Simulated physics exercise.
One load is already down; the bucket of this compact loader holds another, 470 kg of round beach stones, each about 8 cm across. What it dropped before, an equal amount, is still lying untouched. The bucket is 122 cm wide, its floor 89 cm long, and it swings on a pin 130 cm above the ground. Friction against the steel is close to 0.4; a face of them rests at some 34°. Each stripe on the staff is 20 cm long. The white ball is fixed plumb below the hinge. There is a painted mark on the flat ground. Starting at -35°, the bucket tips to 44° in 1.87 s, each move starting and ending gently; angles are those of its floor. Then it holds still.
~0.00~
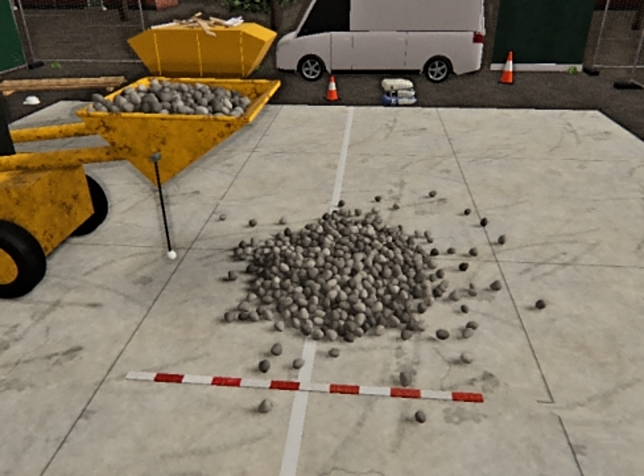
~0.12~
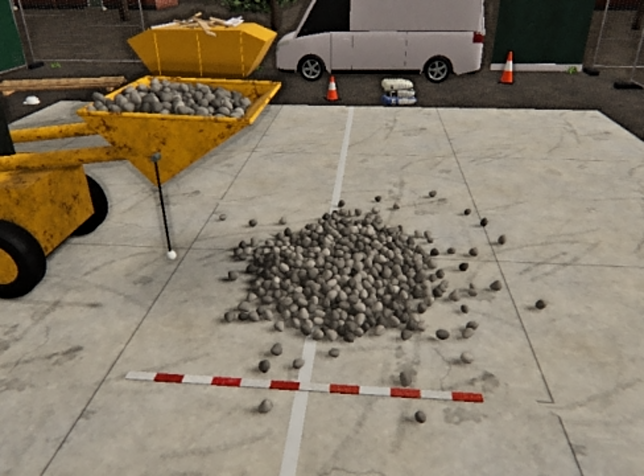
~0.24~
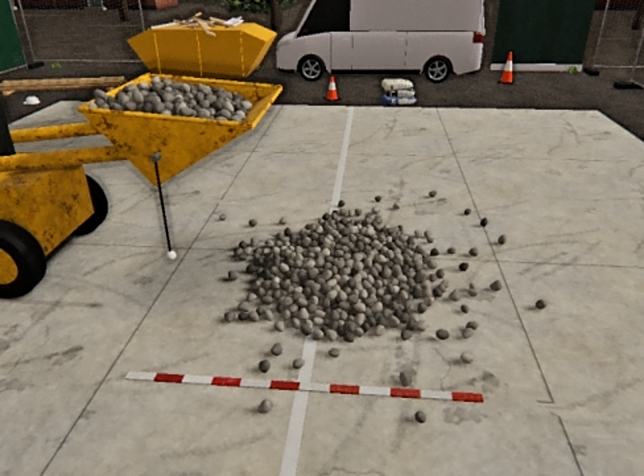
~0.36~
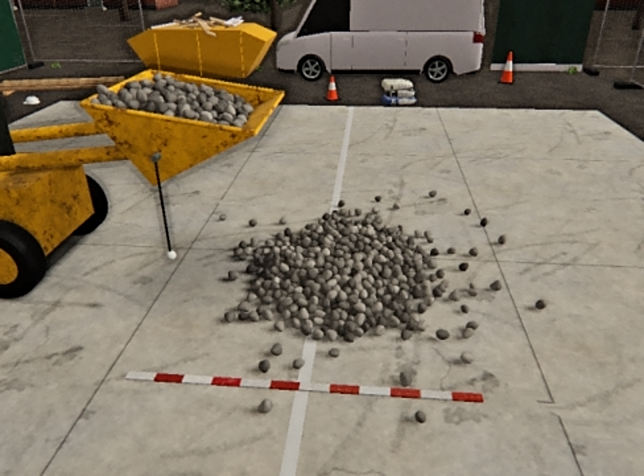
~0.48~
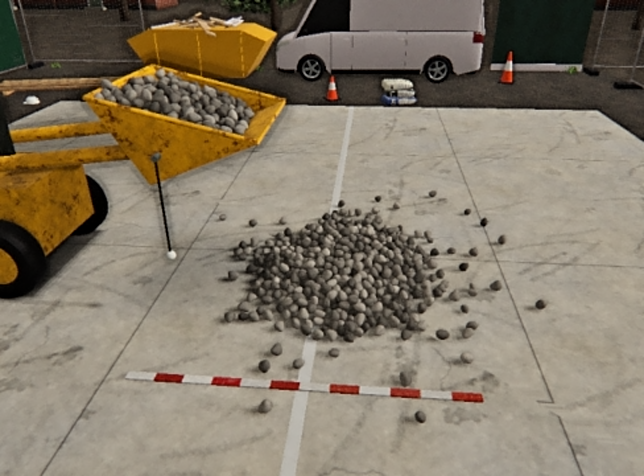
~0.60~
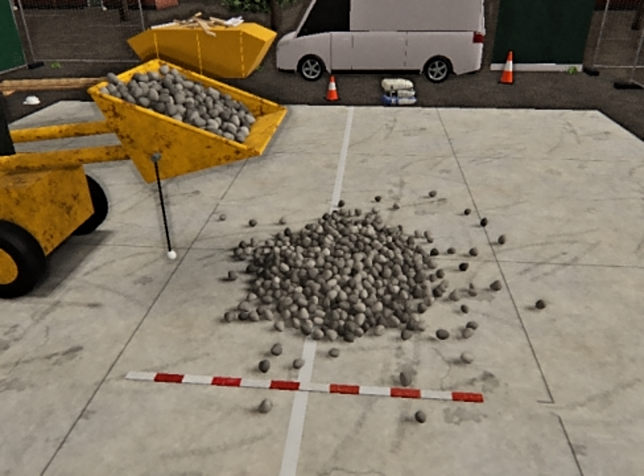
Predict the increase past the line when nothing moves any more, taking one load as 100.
Close to 22 parts in a hundred.
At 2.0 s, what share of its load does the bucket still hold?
Roughly 10 per cent is still inside.
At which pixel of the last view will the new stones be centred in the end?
Near (292, 261).
After 1.4 s the floor is at 32°; in per cent of one load, 84 in the bucket, 48 short of the line, 68 past the line; the foremost stones are at (488, 259).
After 2.0 s the floor is at 44°; in per cent of one load, 9 in the bucket, 110 short of the line, 82 past the line; the foremost stones are at (488, 259).
After 2.3 s the floor is at 44°; in per cent of one load, 0 in the bucket, 110 short of the line, 90 past the line; the foremost stones are at (488, 259).
After 5.0 s the floor is at 44°; in per cent of one load, 0 in the bucket, 109 short of the line, 91 past the line; the foremost stones are at (488, 259). Net gain past the line, 22.
